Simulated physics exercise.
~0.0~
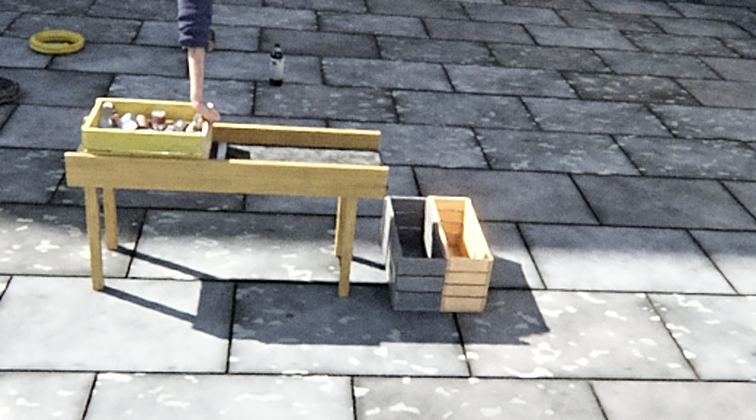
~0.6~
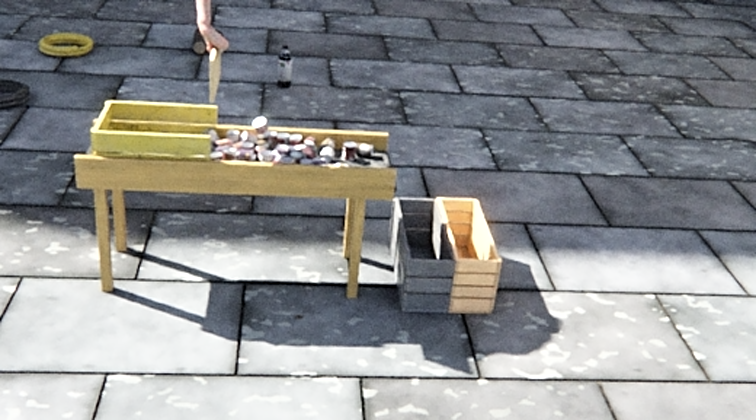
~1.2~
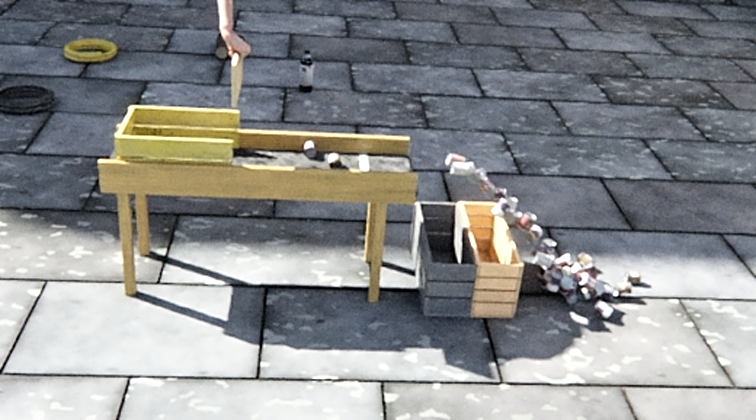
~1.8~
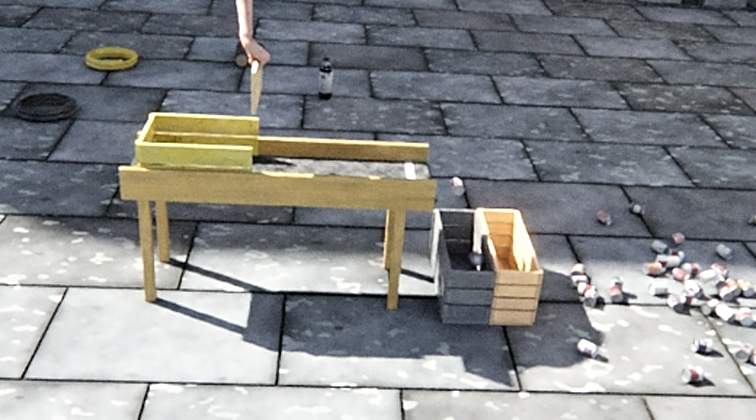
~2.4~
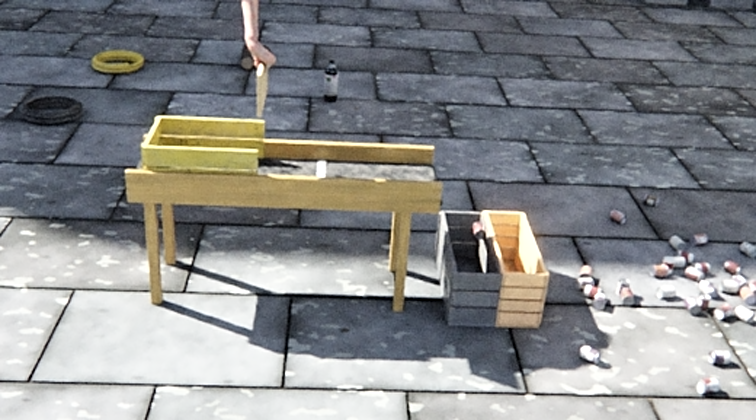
In this clip, a hand lifts a gate beside a yellow pen of small tins on a raised belt, and the tins ride right and spill off the end, most flying past the grey and wooden bins to lie scattered on the paving beyond, with a couple in the grey bin.
